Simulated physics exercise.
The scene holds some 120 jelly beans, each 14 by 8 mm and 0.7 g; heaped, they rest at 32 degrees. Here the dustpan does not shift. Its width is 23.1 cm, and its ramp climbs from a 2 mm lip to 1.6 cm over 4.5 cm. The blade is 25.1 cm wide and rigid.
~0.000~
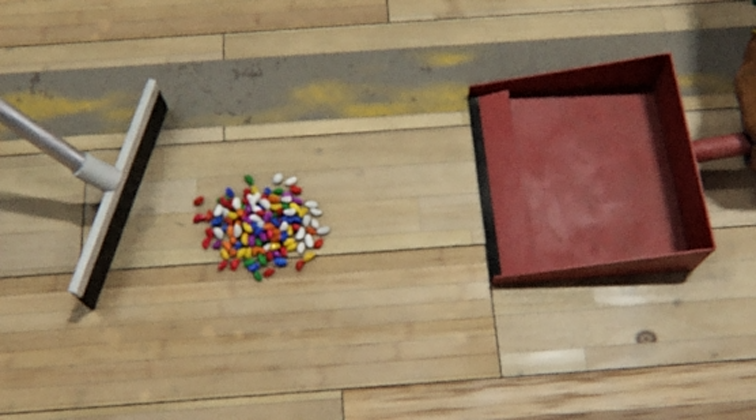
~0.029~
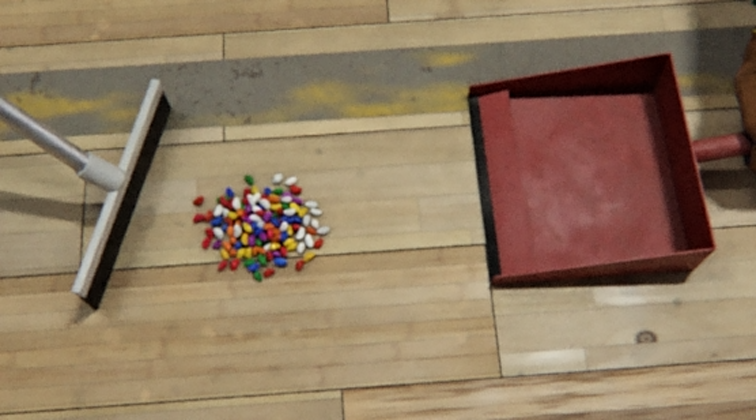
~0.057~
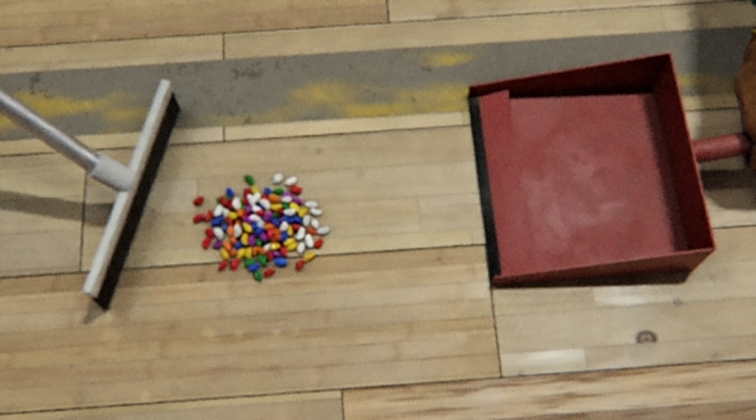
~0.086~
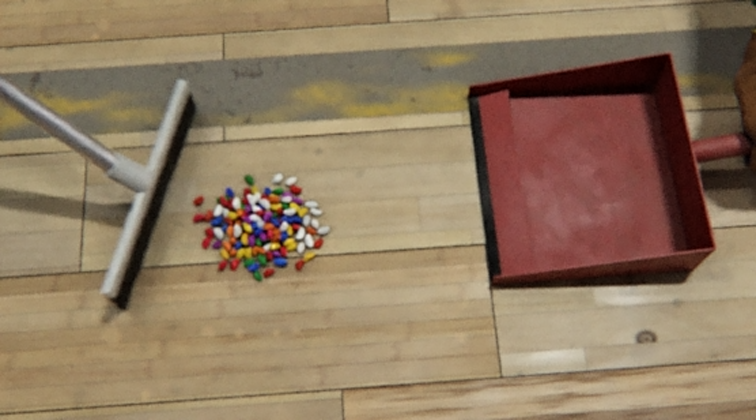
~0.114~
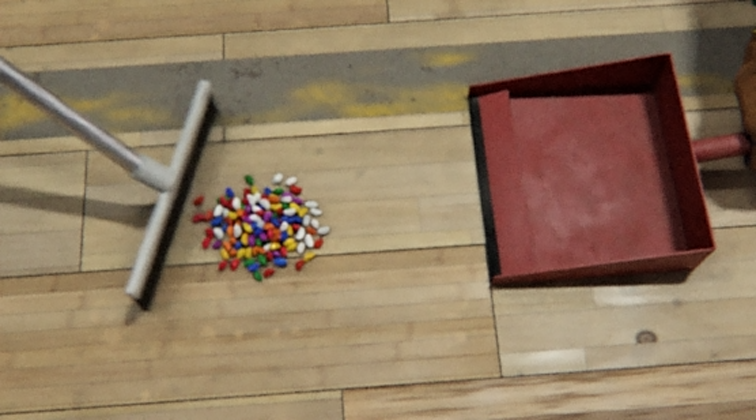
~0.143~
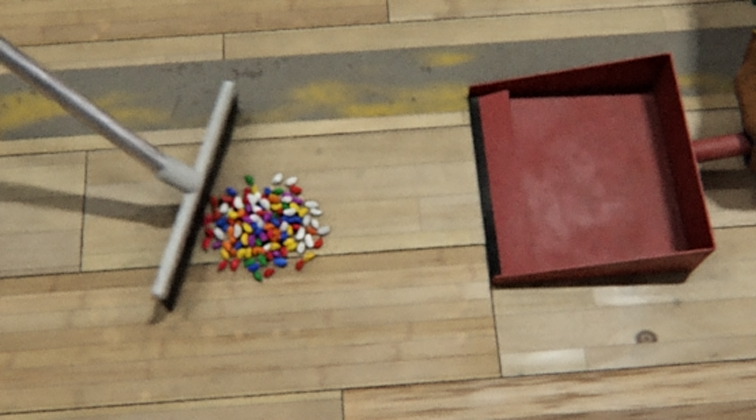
A light wooden plank floor with a grey, yellow-marked stripe across it is seen from above by a still camera. A pile of multicoloured jelly beans lies between a pale-handled broom with a straight black-edged blade on the left and a red dustpan on the right. The blade slides rightward, slowly at first and then faster, reaching the pile's left edge and nudging a few beans while the dustpan stays still.
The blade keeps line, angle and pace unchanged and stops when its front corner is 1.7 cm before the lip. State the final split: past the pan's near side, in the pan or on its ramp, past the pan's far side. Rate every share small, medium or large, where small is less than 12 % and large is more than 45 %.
Ratings - near side: Medium; pan: Medium; far side: Small.
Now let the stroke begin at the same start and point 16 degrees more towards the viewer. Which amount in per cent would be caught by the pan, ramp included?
I'd expect close to 15 percent.
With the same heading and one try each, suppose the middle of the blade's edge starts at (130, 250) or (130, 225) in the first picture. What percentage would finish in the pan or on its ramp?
I'd put it near 25 per cent for the first and near 20 per cent for the second.
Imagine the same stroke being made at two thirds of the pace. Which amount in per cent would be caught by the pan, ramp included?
Then about 5 per cent.
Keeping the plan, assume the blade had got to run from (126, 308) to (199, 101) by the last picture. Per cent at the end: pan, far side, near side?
Pan 5; far 0; near 55.
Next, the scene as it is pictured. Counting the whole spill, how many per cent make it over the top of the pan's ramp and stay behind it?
Estimate: Close to 0 per cent of the total.
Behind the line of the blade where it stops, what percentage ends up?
Roughly 0 per cent.
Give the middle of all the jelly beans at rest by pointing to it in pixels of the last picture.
Somewhere near (481, 253) in the last picture.
After 0.29 s, middle of the blade 17 cm from the lip; 0 % over the lip, far side 0 %, near side 10 %.
After 0.39 s, middle of the blade 9 cm from the lip; 0 % over the lip, far side 0 %, near side 20 %.
After 0.62 s, middle of the blade 5 cm from the lip; 20 % over the lip, far side 0 %, near side 30 %.
In the end, at 2.8 s, near side 30 %, pan 20 %, far side 0 %, in front of the lip or behind the blade 50 %.
